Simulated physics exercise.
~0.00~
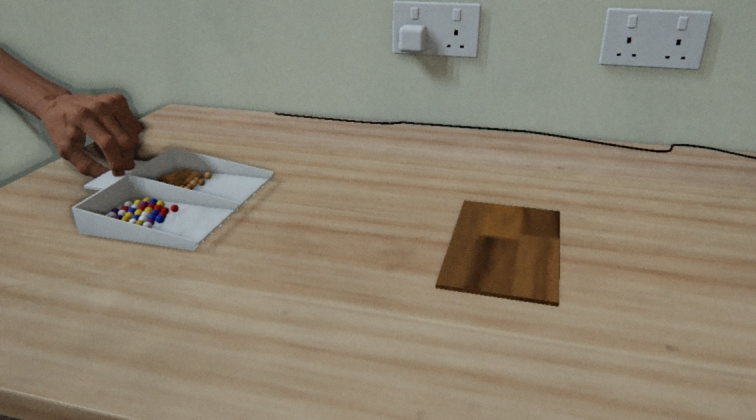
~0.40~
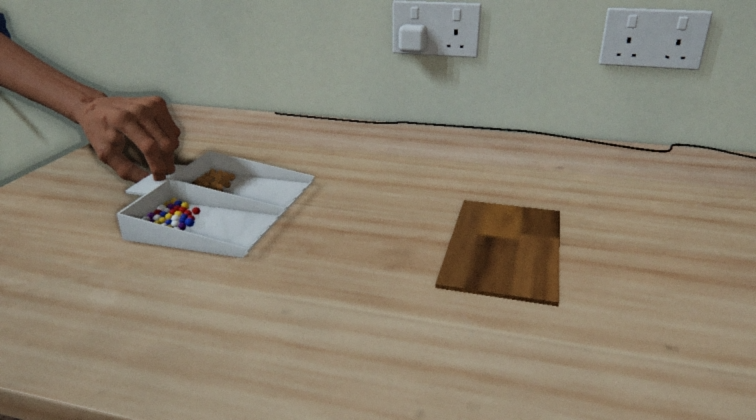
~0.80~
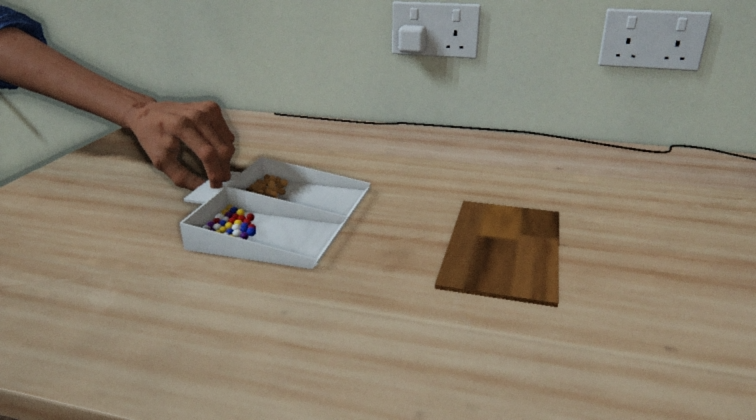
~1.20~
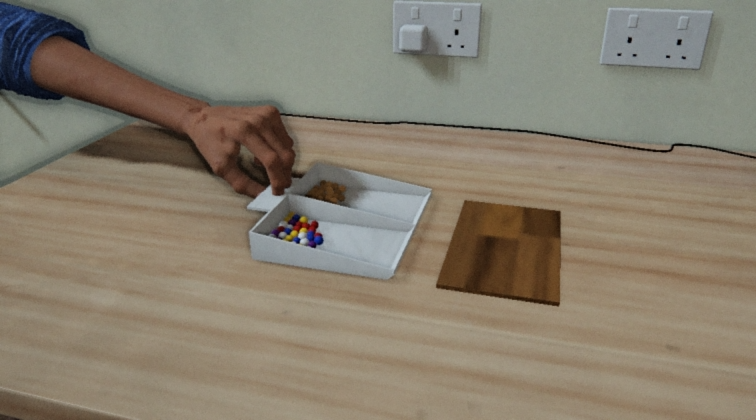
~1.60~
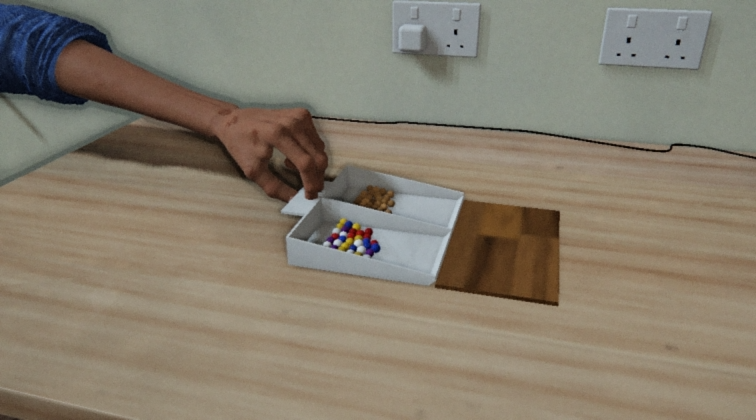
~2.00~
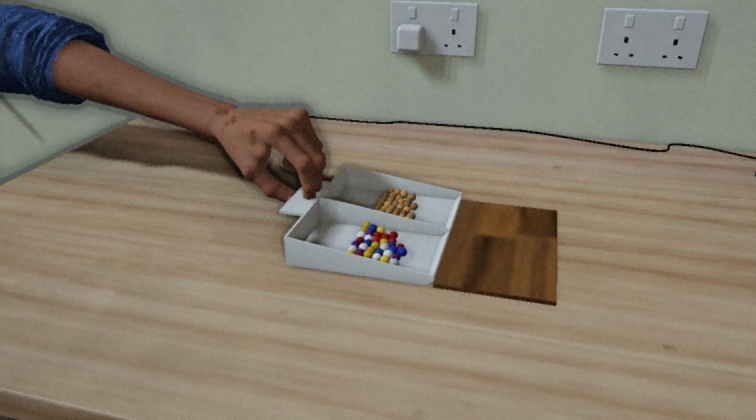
On a pale wooden tabletop against a light green wall with white sockets and a dark cable, a slightly swaying camera looks down from the front. A hand at the left holds a white two-part tray, with multicoloured beads in the near part and small tan pieces in the far part. A flat, dark brown board lies to the right. The hand pushes the tray rightward across the table until it meets the board and stops. Both lots then shift towards the tray's front rim and come to rest, all still inside, while the board stays put.
